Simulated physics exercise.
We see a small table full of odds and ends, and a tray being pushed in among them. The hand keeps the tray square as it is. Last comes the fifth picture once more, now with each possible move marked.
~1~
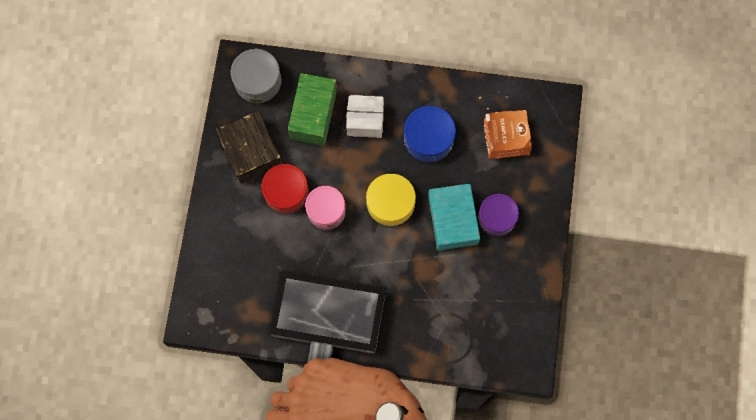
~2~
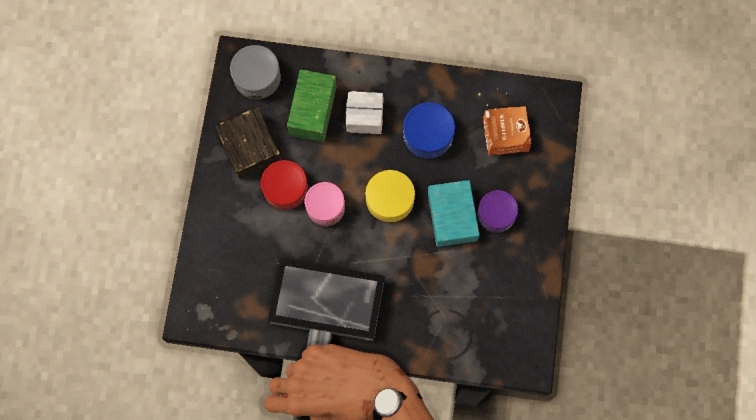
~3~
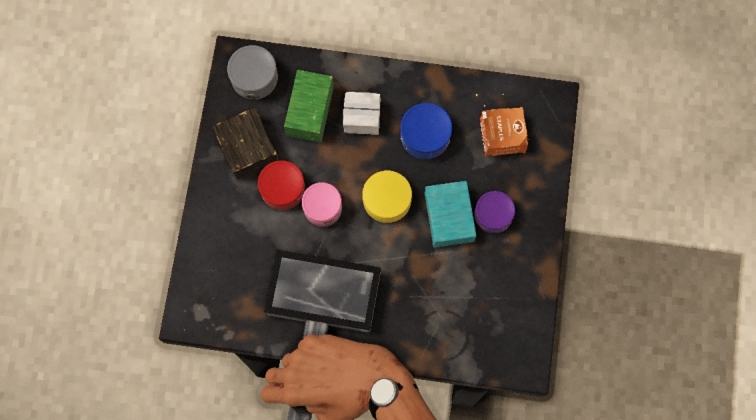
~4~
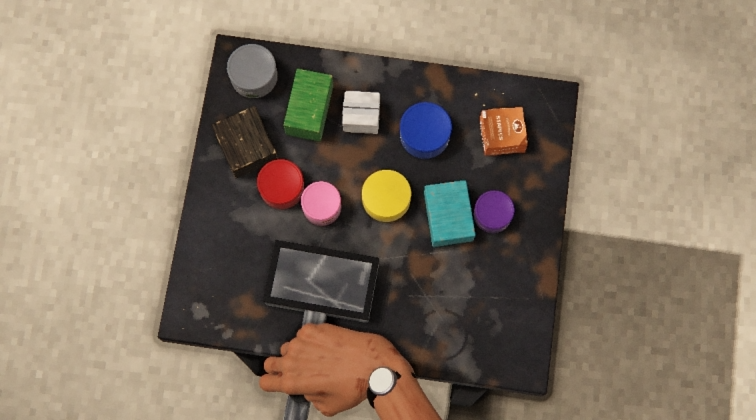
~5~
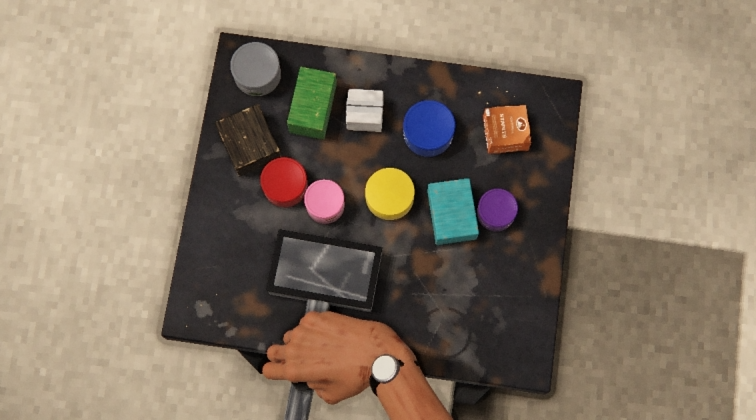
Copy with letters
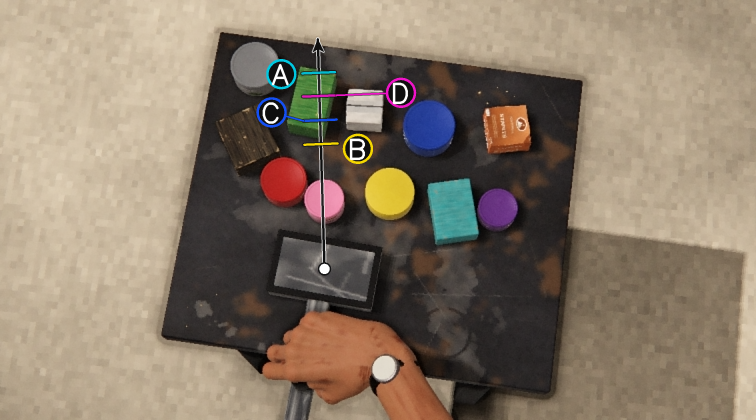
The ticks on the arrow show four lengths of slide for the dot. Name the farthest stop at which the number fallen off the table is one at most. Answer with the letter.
D is the last mark within the limit.
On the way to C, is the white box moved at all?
Yes.
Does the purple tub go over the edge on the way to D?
No.
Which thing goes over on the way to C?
It is the green block.
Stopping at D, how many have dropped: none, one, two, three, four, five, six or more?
By then, one.
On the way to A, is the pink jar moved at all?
Yes.
On the marked copy, A at (319, 73); B at (321, 144); C at (320, 120); D at (320, 96); the arrow from (325, 269) to (318, 39); the white dot at (325, 269).
Taking D. A third of the way, tray (323, 208); black block (247, 127); red jar (290, 150).
Two thirds of the way, tray (322, 146); green block (334, 58); grey jar (253, 65).
When it is over, tray (320, 100); green block over the edge; red jar (292, 45); one fallen.
As for the rest, A drops four; B is within the limit but short; C is within the limit but short.
